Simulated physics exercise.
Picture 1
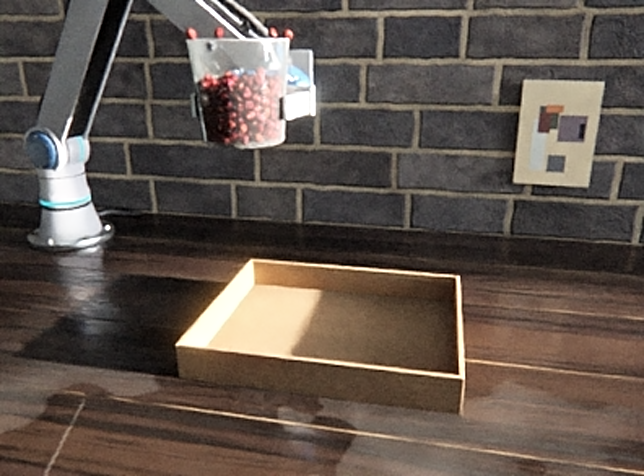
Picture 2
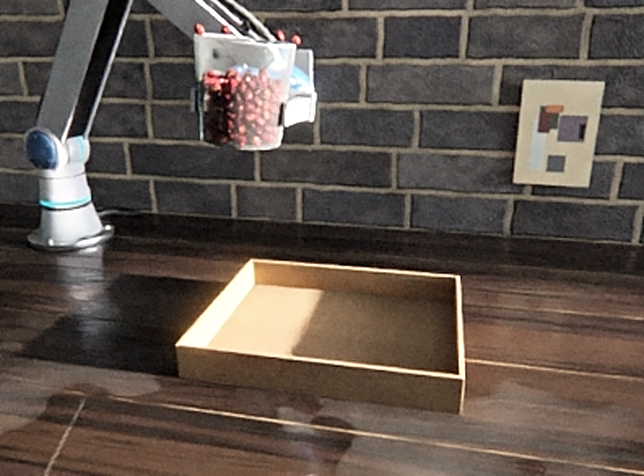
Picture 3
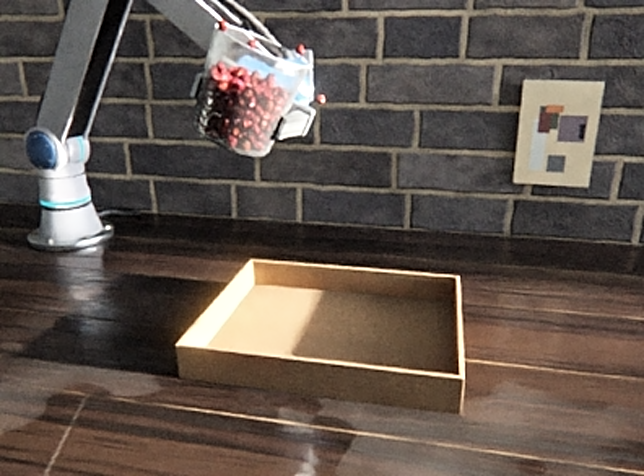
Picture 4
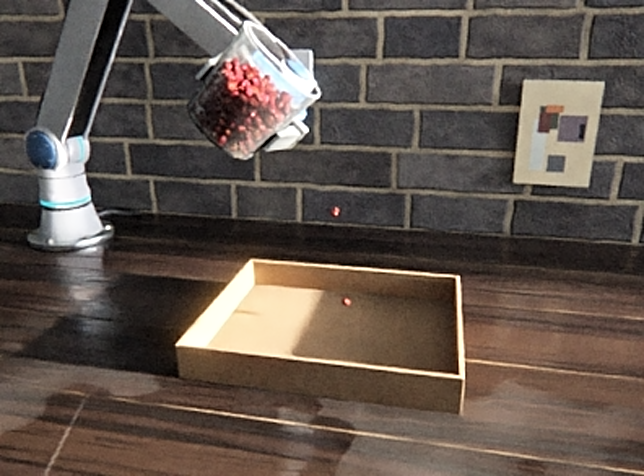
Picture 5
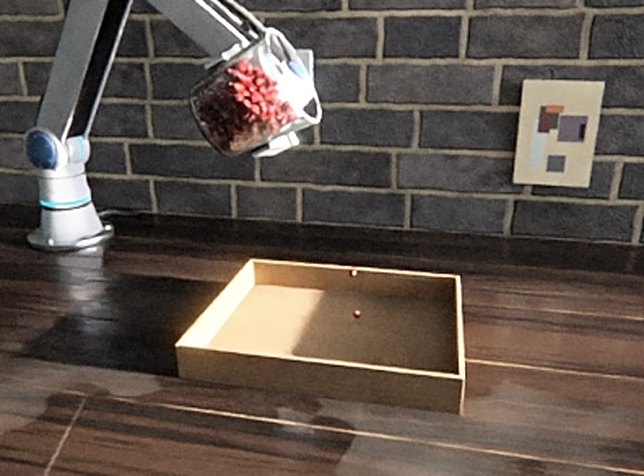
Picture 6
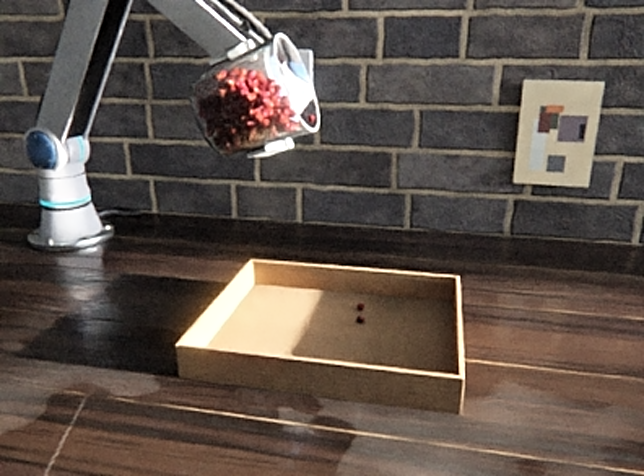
On a dark wooden table by a brick wall, a robot arm tilted a clear cup heaped with red beans steadily forward, and two beans dropped into the shallow tray below while the rest stayed inside.
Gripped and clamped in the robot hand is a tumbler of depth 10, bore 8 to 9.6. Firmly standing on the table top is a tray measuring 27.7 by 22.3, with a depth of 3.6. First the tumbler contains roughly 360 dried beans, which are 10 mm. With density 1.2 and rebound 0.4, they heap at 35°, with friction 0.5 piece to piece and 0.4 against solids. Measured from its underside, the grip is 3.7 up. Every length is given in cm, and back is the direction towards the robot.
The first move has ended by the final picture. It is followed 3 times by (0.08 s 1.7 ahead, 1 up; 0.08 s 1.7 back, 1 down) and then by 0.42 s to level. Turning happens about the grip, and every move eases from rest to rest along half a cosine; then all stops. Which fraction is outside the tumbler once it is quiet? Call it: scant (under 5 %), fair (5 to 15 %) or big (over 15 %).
Big; over 15 %.
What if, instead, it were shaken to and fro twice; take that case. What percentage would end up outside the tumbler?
Roughly 20 percent.
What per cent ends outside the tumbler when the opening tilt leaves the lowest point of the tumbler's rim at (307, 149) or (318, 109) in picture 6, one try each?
I'd put them at some 70 and 10 in a hundred.
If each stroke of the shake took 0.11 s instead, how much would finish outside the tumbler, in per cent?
Then roughly 10 percent.
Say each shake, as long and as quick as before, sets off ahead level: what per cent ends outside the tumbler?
I'd reckon around 20 per cent.
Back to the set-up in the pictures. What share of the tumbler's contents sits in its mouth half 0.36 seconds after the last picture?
Roughly 50 per cent.
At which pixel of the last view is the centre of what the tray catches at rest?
Middle point: About (381, 336).
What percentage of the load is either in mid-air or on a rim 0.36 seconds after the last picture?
13 per cent.
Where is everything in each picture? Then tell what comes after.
The first picture shows the tumbler middle at (241, 93), level; upper third of the load around (243, 89), from x 190 to 290, top at y 35; 355 in the tumbler.
The second picture shows the tumbler middle at (243, 93), tilted 7° forward; upper third of the load around (239, 88), from x 200 to 295, top at y 30.
The third picture shows the tumbler middle at (246, 94), tilted 24° forward; upper third of the load around (237, 89), from x 200 to 320, top at y 25; 353 in the tumbler, 2 in flight or on a rim.
The fourth picture shows the tumbler middle at (250, 97), tilted 45° forward; upper third of the load around (235, 88), from x 195 to 345, top at y 65; 353 in the tumbler, 1 in the tray, 1 in flight or on a rim.
The fifth picture shows the tumbler middle at (252, 100), tilted 62° forward; upper third of the load around (236, 87), from x 200 to 355, top at y 65; 353 in the tumbler, 2 in the tray.
The sixth picture shows the tumbler middle at (253, 101), tilted 69° forward; upper third of the load around (234, 90), from x 200 to 360, top at y 70; 353 in the tumbler, 2 in the tray.
Then, 0.36 s on, tilted 69° forward, highest piece 29 above the table; 295 in the tumbler, 13 in the tray, 47 in flight or on a rim.
Then, 0.72 s on, tilted 27° forward, highest piece 31 above the table; 240 in the tumbler, 108 in the tray, 2 on the table or floor, 5 in flight or on a rim.
Then, 1.10 s on, level, highest piece 31 above the table; 240 in the tumbler, 113 in the tray, 2 on the table or floor.
Then, 2.15 s on, level, highest piece 31 above the table; 240 in the tumbler, 113 in the tray, 2 on the table or floor.
In the end, 240 in the tumbler, 113 in the tray, 2 on the table or floor. That is 32 % outside the tumbler.
